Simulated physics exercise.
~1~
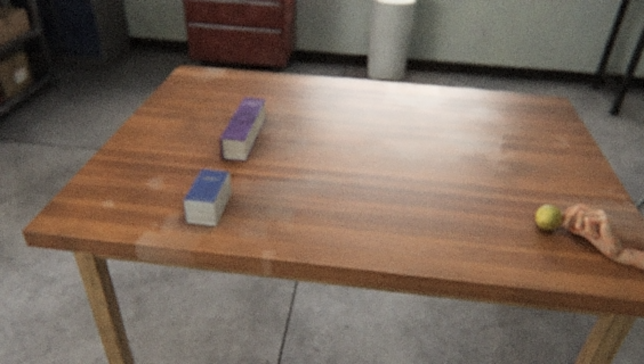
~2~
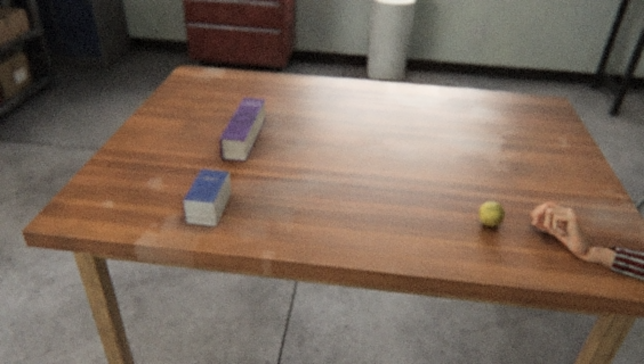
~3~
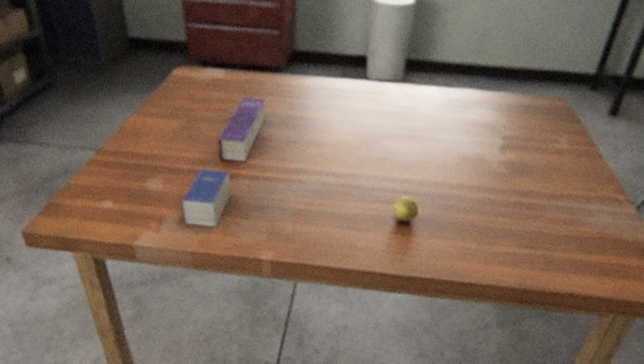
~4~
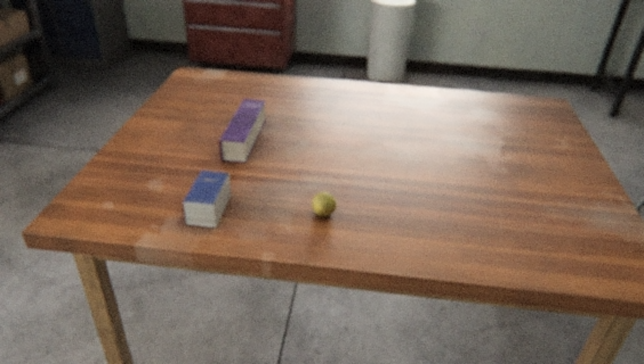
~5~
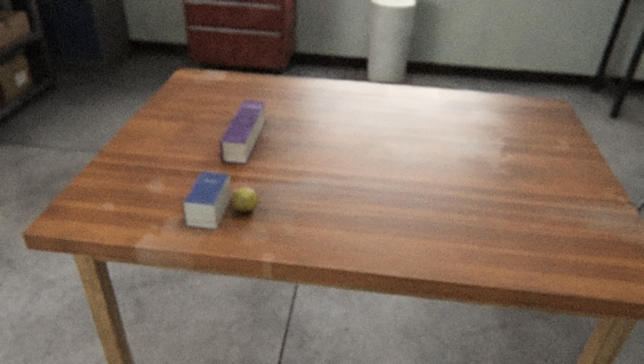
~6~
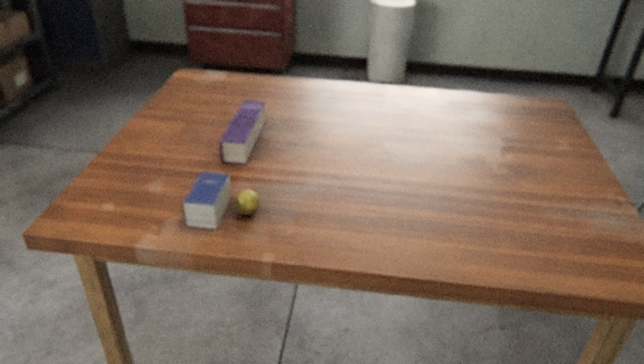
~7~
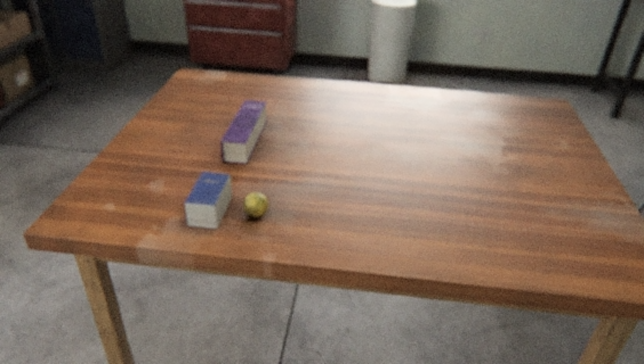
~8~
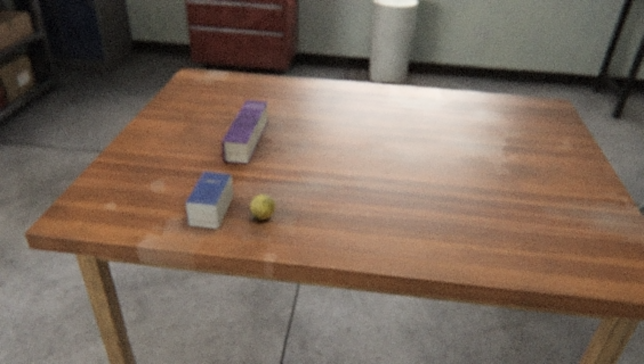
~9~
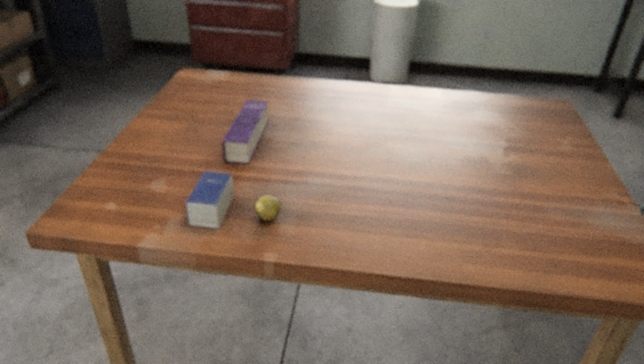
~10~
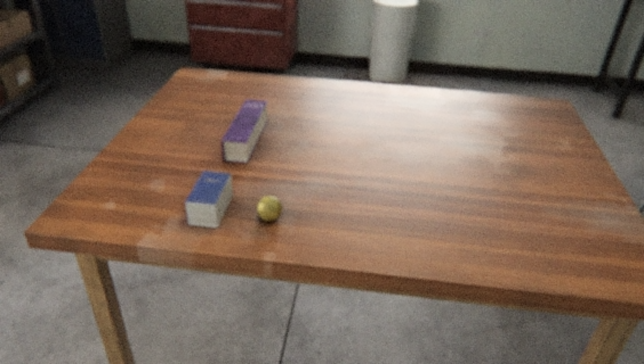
In a room with a grey floor, a wooden table is seen from above and in front by a slightly swaying camera, with a red cabinet and a pale bin behind it. A blue book lies near the left front of the table, and a purple book lies farther back, leaving a gap between them. At the right, a hand releases a yellow ball and draws back out of view. The ball rolls left across the tabletop until it reaches the blue book. It bounces off, rolls slowly back a short way to the right, and comes to rest beside the book without passing through the gap.
